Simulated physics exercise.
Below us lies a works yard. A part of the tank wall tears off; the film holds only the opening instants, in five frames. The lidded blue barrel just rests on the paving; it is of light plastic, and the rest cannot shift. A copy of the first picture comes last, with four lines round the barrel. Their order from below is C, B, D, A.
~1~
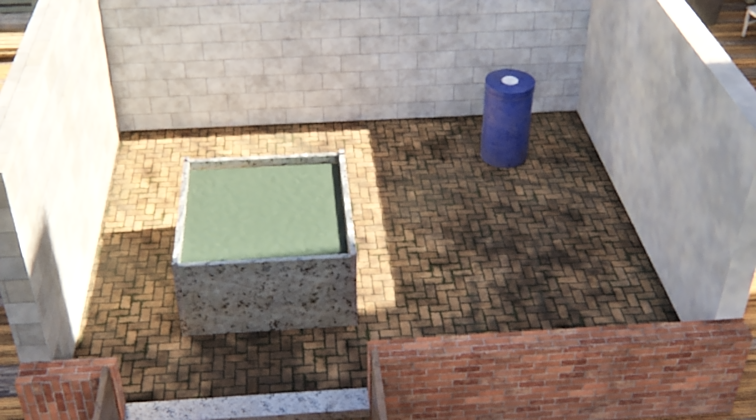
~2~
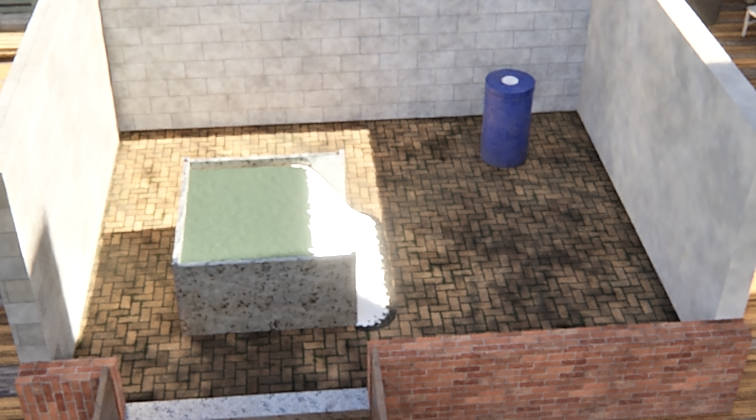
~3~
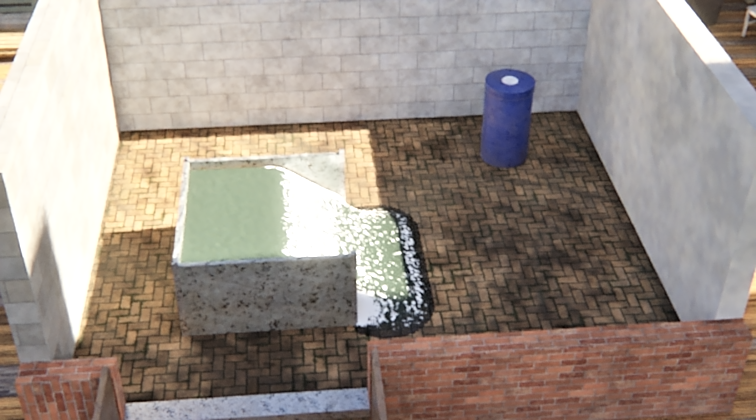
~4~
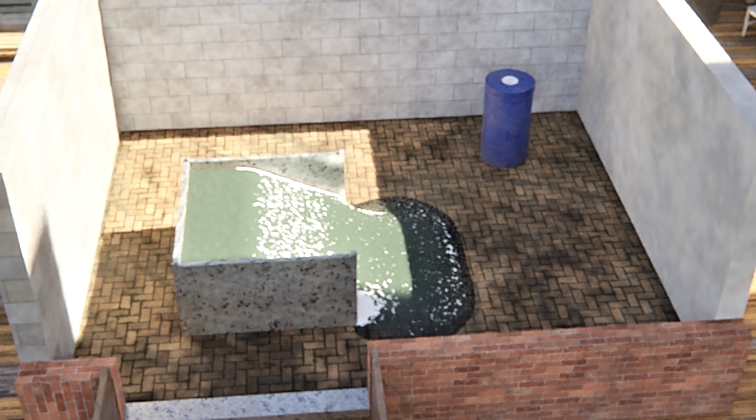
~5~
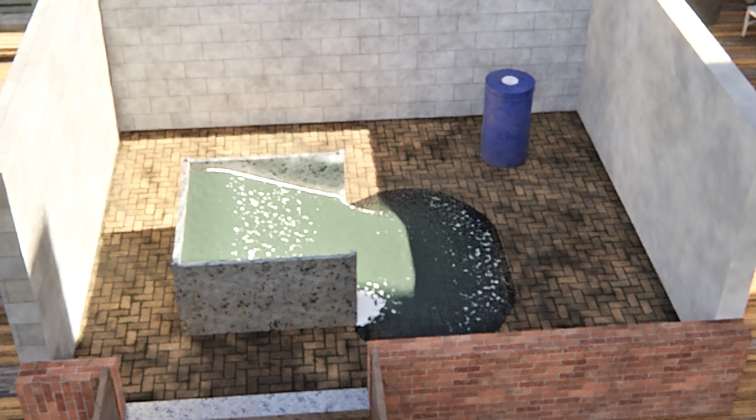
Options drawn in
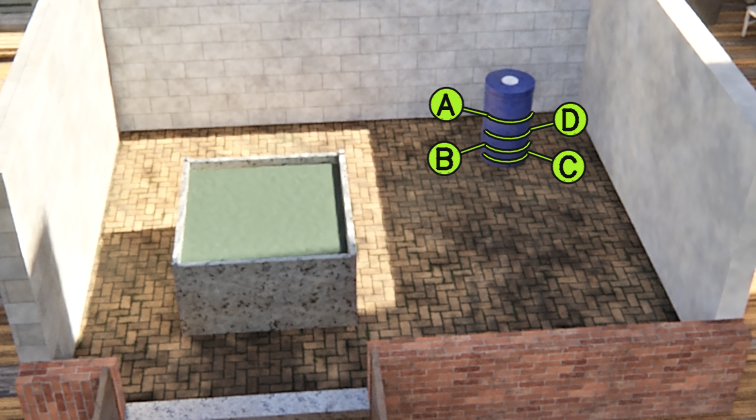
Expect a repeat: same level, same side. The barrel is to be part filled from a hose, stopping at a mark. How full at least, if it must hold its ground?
Take B.
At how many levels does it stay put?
Three of them.
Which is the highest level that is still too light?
C.
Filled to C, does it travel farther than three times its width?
Yes.
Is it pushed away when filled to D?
No.
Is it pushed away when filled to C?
Yes, that goes wrong.
In lime, A at (513, 122); B at (510, 151); C at (509, 161); D at (511, 138); from the bottom up C, B, D, A.
With A, it does not move.
With B, it does not move.
With C, it is pushed about 7 times its own width away.
With D, it does not move.
